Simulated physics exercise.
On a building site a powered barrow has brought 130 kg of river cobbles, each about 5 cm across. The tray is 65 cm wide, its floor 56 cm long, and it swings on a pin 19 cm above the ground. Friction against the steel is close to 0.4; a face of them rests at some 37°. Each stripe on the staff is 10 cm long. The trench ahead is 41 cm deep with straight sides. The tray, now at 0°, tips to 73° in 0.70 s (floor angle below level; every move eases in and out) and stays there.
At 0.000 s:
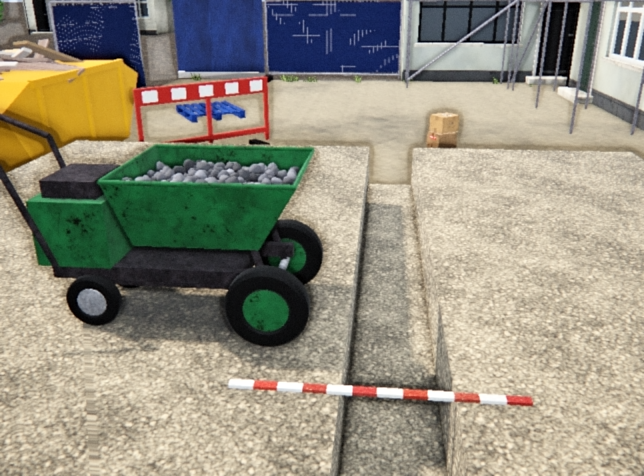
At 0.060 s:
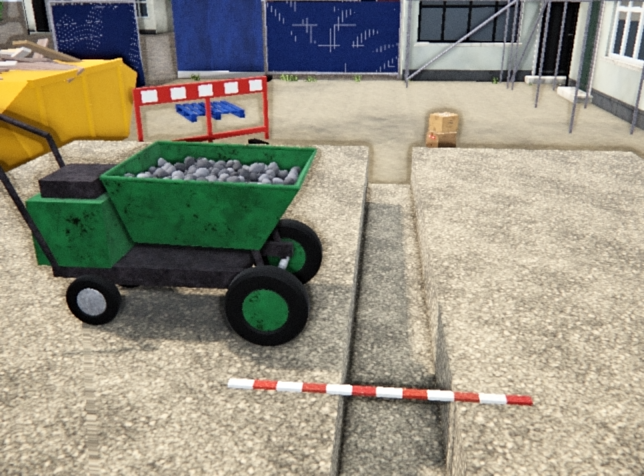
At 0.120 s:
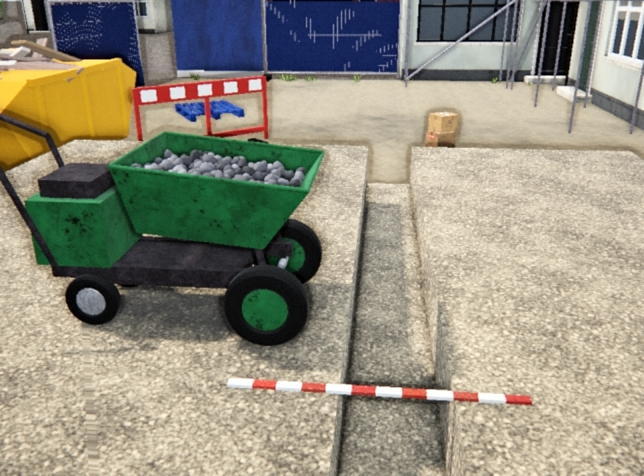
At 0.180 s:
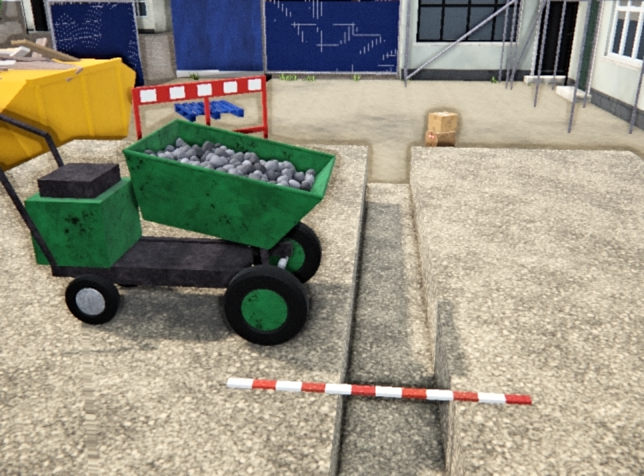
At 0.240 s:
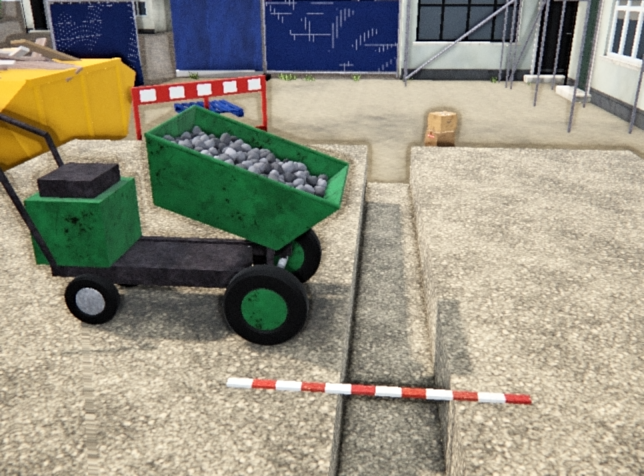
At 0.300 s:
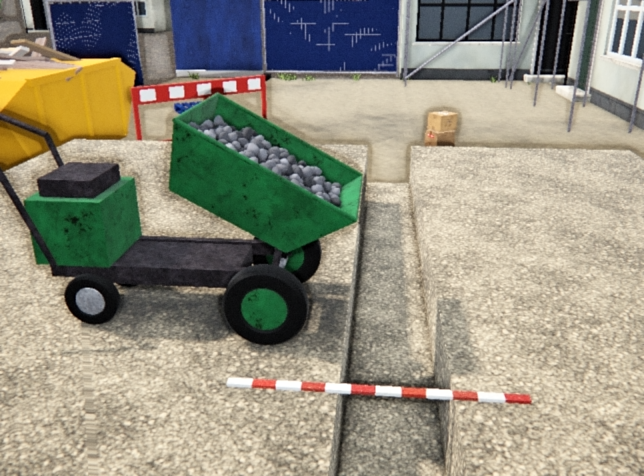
The footage shows a green powered barrow loaded with grey cobbles standing left of a straight trench, with a red-and-white staff lying across it. The tray's rear rises steadily, slanting the load down to the right while the wheels stay still.
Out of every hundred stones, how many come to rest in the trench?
Roughly 54 per cent ends in the trench.
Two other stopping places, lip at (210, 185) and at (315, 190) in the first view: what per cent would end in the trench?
Near 95 per cent from the first place, 40 from the second.
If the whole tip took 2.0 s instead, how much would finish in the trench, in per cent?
Then about 75 per cent.
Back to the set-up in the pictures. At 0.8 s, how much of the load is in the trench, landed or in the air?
About 15 per cent by then.
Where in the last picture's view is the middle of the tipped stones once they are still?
Around (433, 364).
After 0.5 s the floor is at 61°; 100 % in the tray; the foremost stones are at (385, 243).
After 0.8 s the floor is at 73°; 66 % in the tray, 15 % in the trench, 18 % past the trench; the foremost stones are at (490, 332).
After 1.1 s the floor is at 73°; 25 % in the tray, 28 % in the trench, 48 % past the trench; the foremost stones are past the picture's edge.
After 3.1 s the floor is at 73°; 0 % in the tray, 54 % in the trench, 46 % past the trench; the foremost stones are past the picture's edge.
